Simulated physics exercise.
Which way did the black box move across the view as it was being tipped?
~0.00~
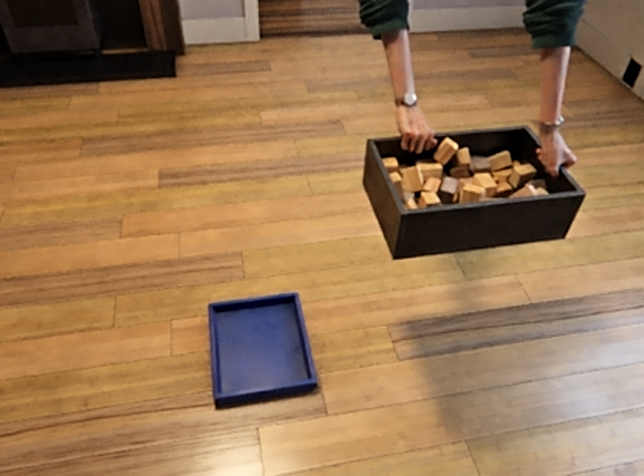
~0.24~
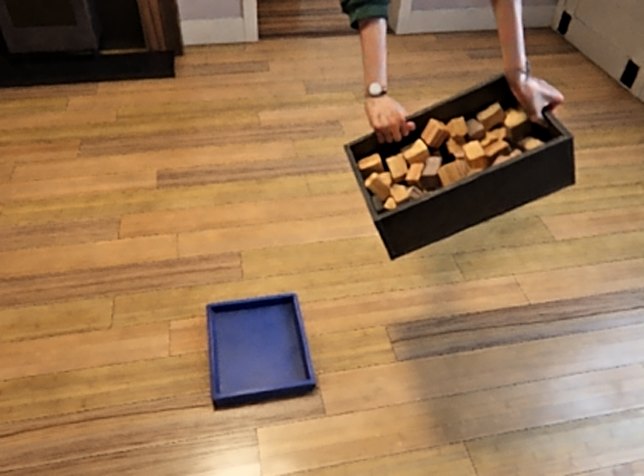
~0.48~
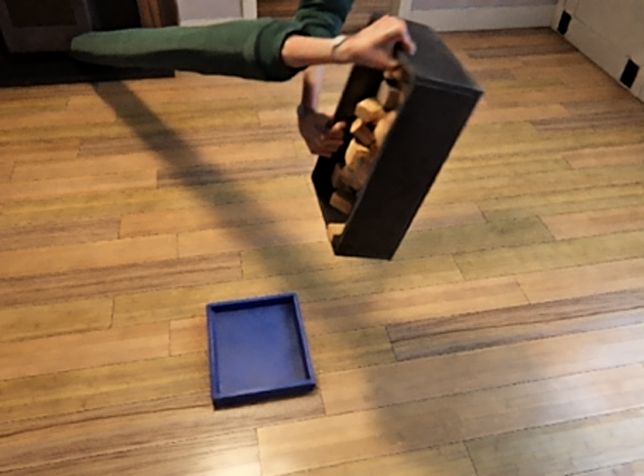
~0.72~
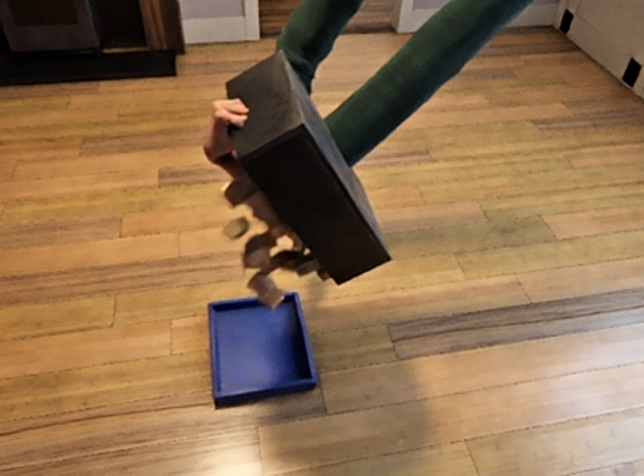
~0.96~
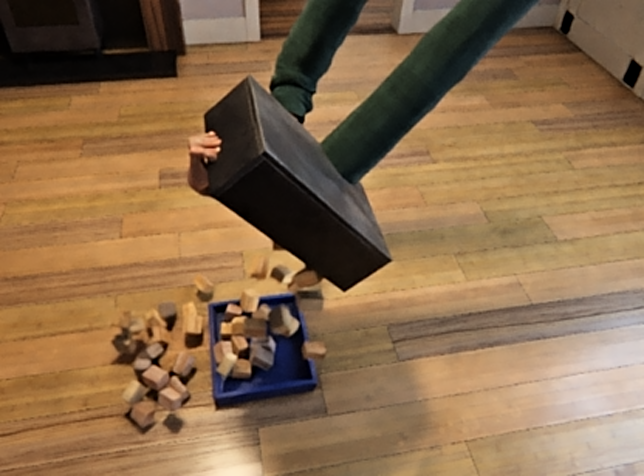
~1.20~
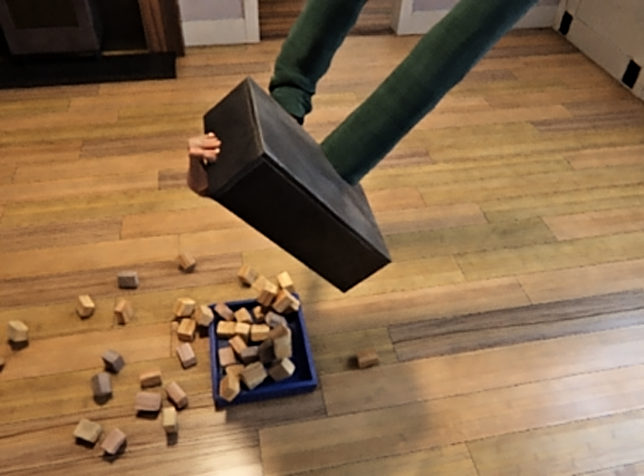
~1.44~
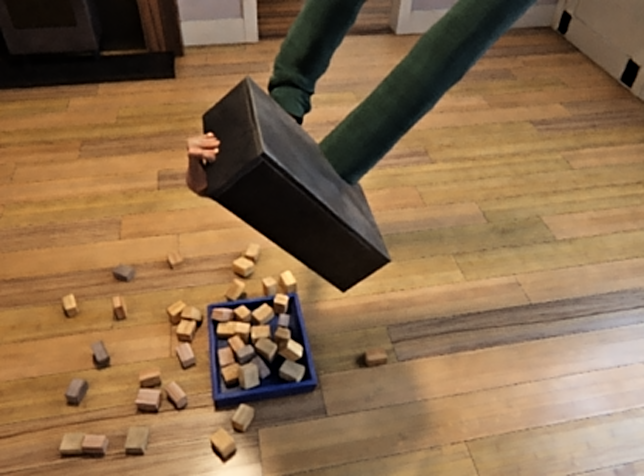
The black box moved to the left, toward the blue tray, as the hands tipped it.
